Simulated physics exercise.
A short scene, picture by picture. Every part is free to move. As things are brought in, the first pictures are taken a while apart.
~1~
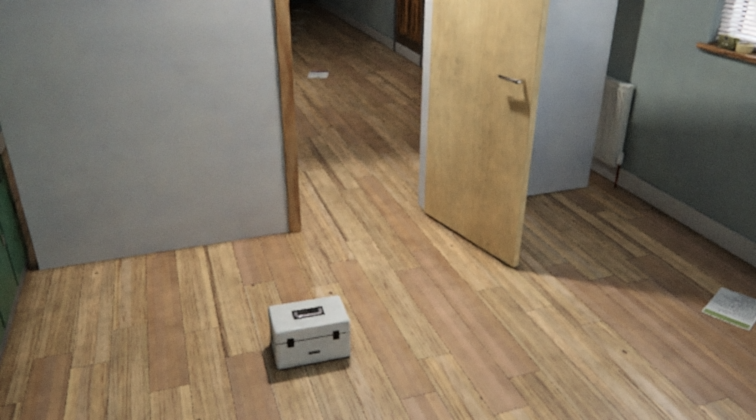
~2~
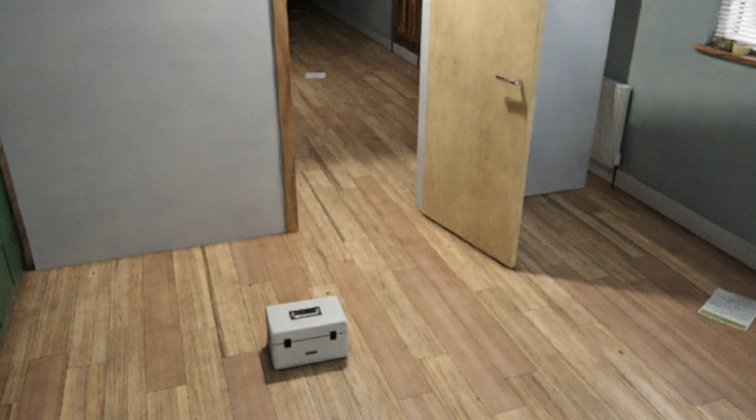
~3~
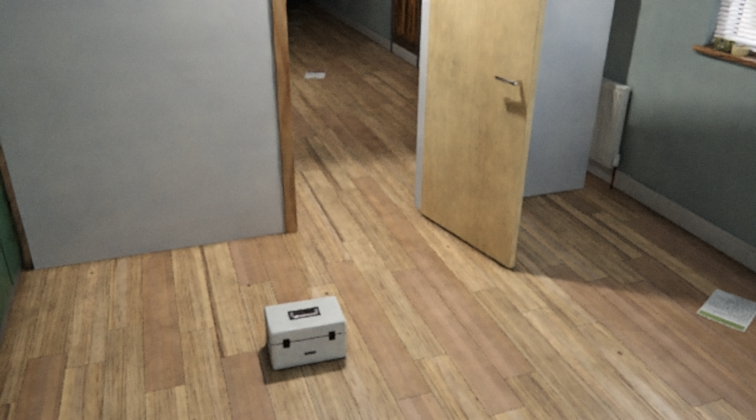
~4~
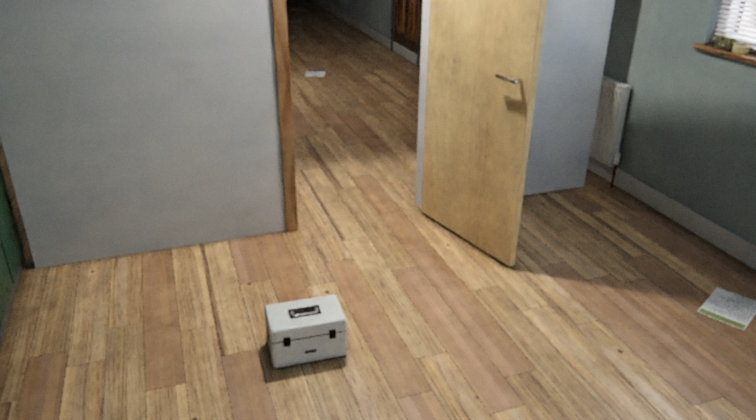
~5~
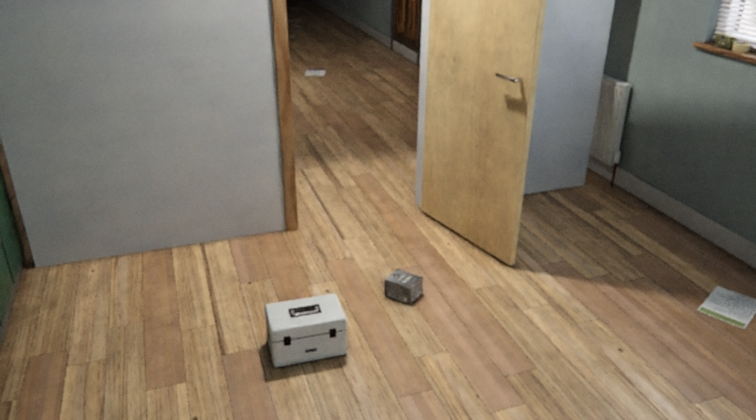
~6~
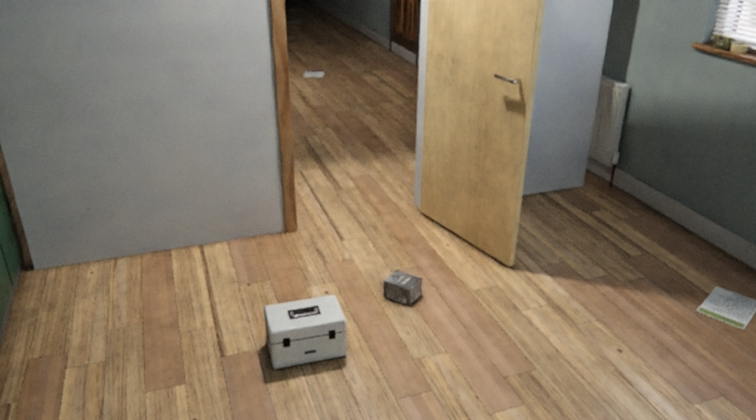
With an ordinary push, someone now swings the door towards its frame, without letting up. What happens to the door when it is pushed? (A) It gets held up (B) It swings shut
Answer: B.
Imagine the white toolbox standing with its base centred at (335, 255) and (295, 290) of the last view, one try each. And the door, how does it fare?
Try one: Gets held up; try two: Swings all the way.
Then, 0.50 s past the last view, door at 87°.
Then, 0.80 s past the last view, door at 62°.
Then, 1.10 s past the last view, door at 34°.
Then, 1.30 s past the last view, door at 14°.
Finally, door at 0°; both still in place. Final places as the last picture's camera would see them, grey box near (403, 288).
